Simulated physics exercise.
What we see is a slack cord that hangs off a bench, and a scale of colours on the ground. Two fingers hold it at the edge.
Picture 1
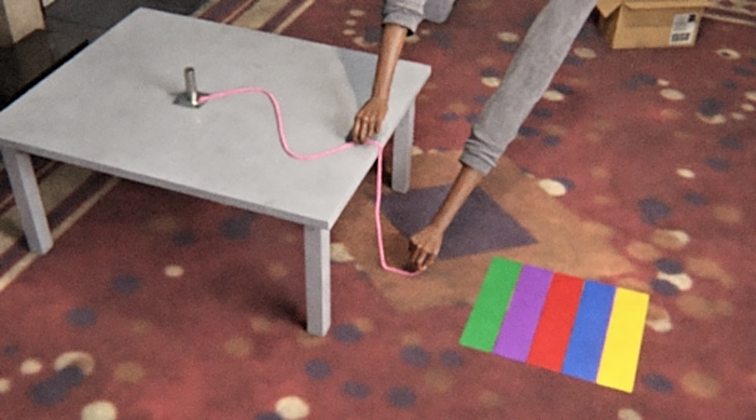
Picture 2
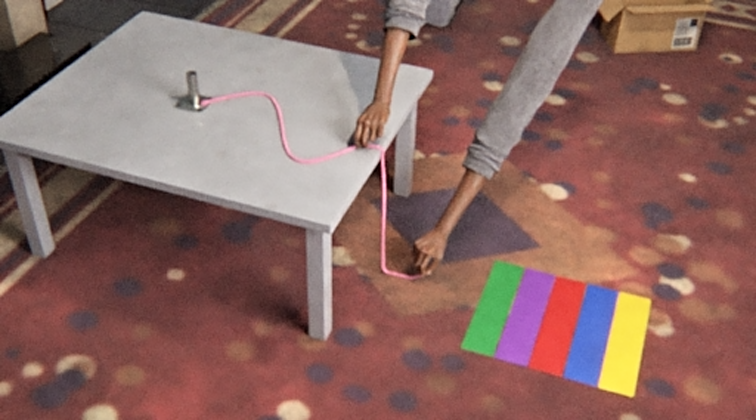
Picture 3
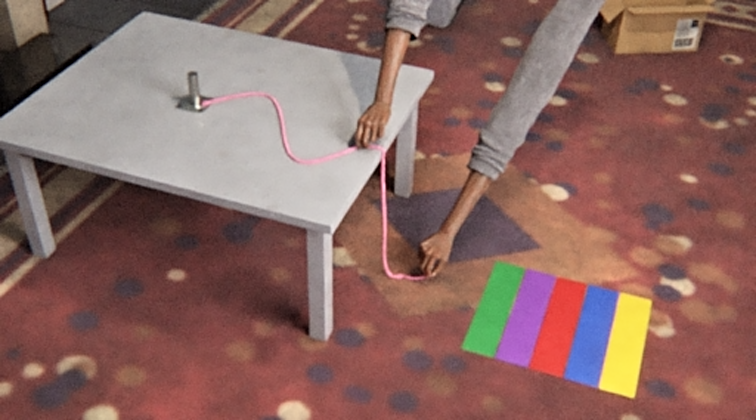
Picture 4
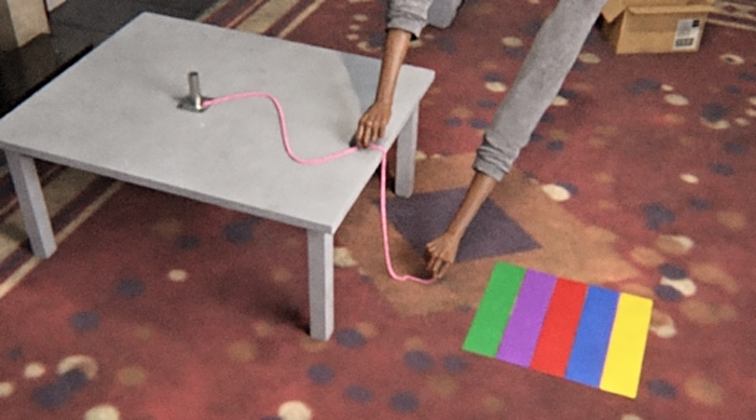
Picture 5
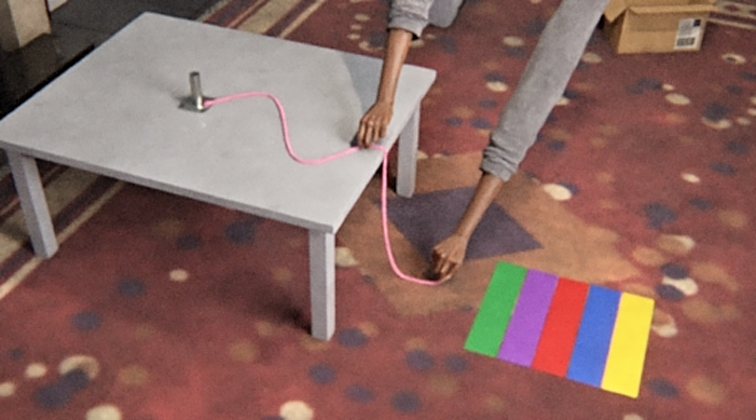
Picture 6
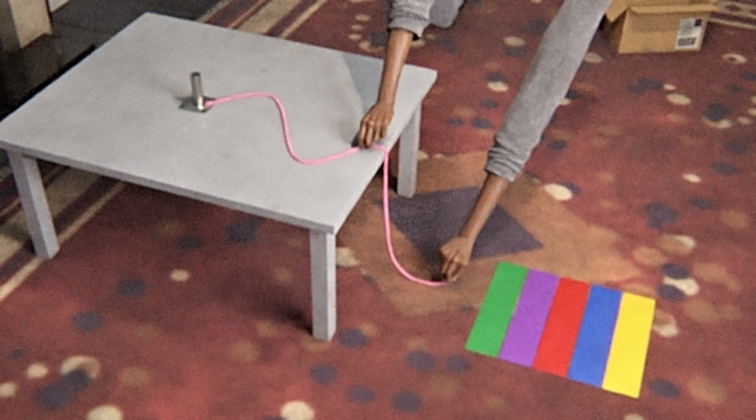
A hand near the carpet drew the loose end of a pink cord slightly to the right, toward a striped colour card, while the other hand pinched the cord at the grey table's edge.
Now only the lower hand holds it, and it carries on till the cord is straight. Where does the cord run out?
The end stops over the yellow strip.
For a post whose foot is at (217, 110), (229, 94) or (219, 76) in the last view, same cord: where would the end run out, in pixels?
The places are (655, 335), (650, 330) and (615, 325).
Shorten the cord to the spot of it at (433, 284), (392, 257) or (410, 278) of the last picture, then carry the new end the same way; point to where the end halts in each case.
The places are (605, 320), (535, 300) and (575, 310).
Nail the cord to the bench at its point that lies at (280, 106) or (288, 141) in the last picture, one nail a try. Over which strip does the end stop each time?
Taking them in turn: Blue; red.
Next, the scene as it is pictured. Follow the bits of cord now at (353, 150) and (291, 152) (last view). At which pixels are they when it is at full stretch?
About (429, 183), and the other about (365, 145).
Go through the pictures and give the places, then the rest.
The first frame shows end (421, 268); green (482, 331); purple (515, 340); red (548, 350); blue (583, 359); yellow (618, 369).
The second frame shows end (425, 273); cord through (237, 95) (280, 117) (296, 160) (365, 146) (384, 202) (383, 261).
The third frame shows end (431, 275).
The fourth frame shows end (437, 276); cord through (239, 96) (282, 118) (298, 161) (366, 146) (383, 202) (388, 262).
The fifth frame shows end (445, 278).
The sixth frame shows end (451, 279); cord through (241, 96) (284, 118) (300, 161) (368, 146) (385, 202) (395, 262).
Early on, end near (578, 313); over red.
Midway, end near (611, 322); over blue.
At the end of the slack, end near (631, 327); over yellow. It gets as far as the yellow strip.
